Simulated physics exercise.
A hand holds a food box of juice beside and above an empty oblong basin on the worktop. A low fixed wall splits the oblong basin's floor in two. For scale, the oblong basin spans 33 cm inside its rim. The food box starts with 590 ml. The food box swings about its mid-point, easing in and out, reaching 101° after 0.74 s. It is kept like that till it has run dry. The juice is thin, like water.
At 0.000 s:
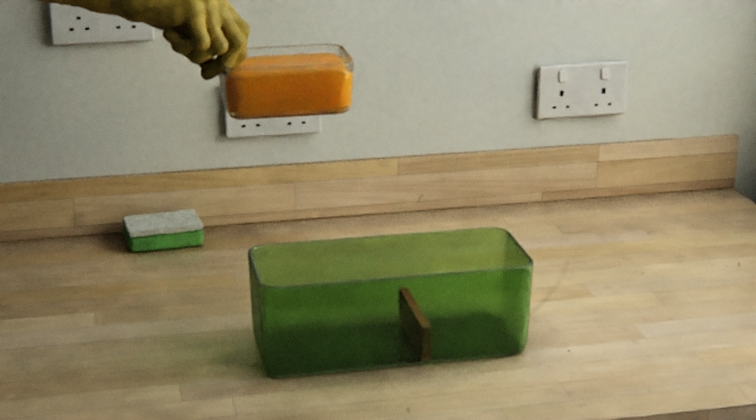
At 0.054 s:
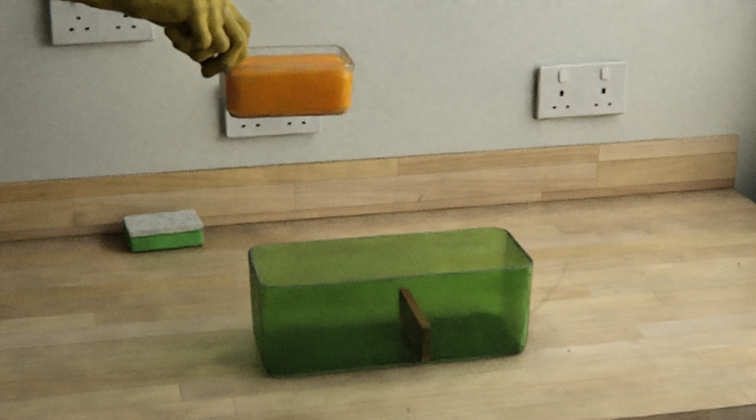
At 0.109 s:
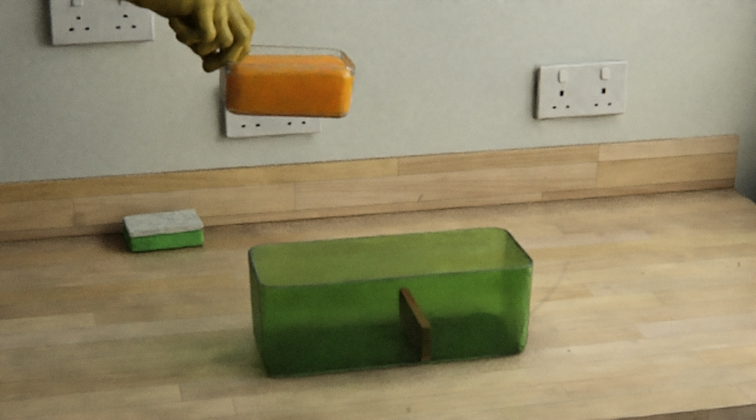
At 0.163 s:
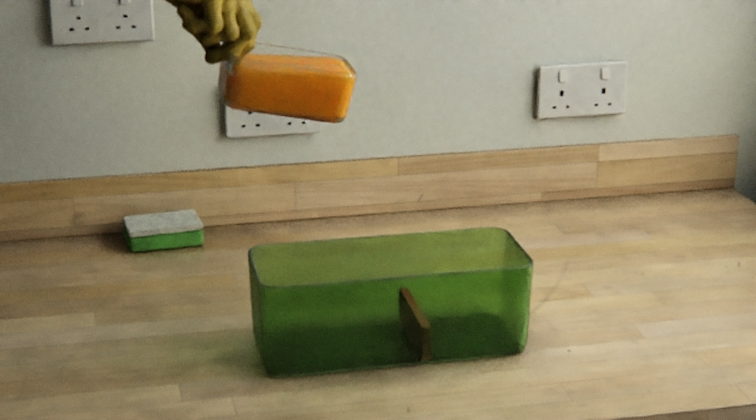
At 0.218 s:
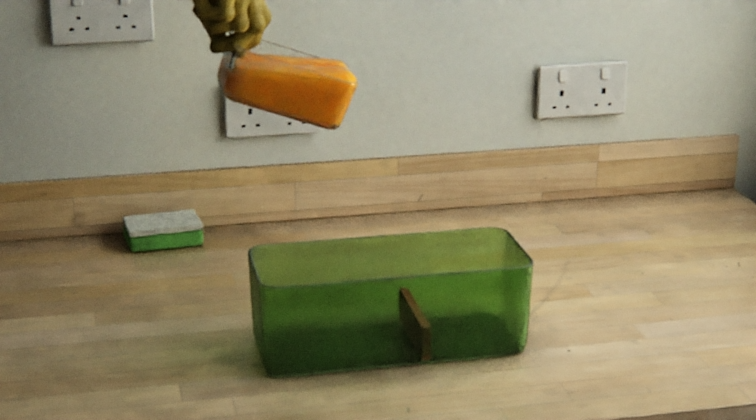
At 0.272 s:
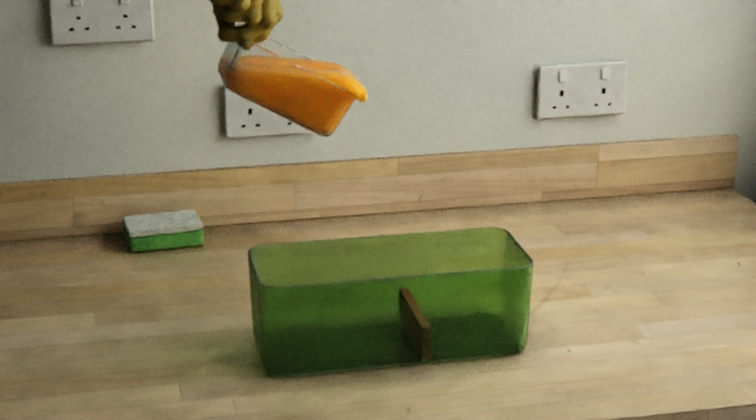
A yellow-gloved hand at upper left holds a clear box of orange liquid almost level, then tilts it steadily down to the right until the liquid bulges at the lowered edge. Below it on a pale wooden worktop sit a green see-through basin with a brown divider inside and, to the left, a grey-topped green sponge. The still camera looks slightly down toward a pale wall with white sockets.
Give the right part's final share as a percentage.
The far part has some 50 per cent.
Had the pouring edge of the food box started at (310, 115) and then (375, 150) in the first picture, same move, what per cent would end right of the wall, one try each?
In turn about 10 and 60 per cent.
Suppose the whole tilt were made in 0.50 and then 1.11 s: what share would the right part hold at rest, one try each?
First 35, then 55 per cent.
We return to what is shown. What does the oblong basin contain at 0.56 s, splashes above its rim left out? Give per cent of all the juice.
Some 22 per cent.
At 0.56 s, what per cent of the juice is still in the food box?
Near 14 in a hundred.
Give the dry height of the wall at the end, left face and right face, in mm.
Left about 34 mm, right about 24 mm.
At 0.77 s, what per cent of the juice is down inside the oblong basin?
Near 82 in a hundred.
Then, 0.56 s in, the tilt is 87° and 14 per cent is still to pour, 4 is left of the wall and 18 right of it.
Then, 0.77 s in, the tilt is 101° and 3 per cent is still to pour, 30 is left of the wall and 52 right of it.
Then, 1.00 s in, the tilt is 101° and 0 per cent is still to pour, 37 is left of the wall and 50 right of it.
Then, 1.24 s in, the tilt is 101° and 0 per cent is still to pour, 39 is left of the wall and 50 right of it.
Finally, 39 per cent lies left of the wall, 50 right of it and 11 outside.
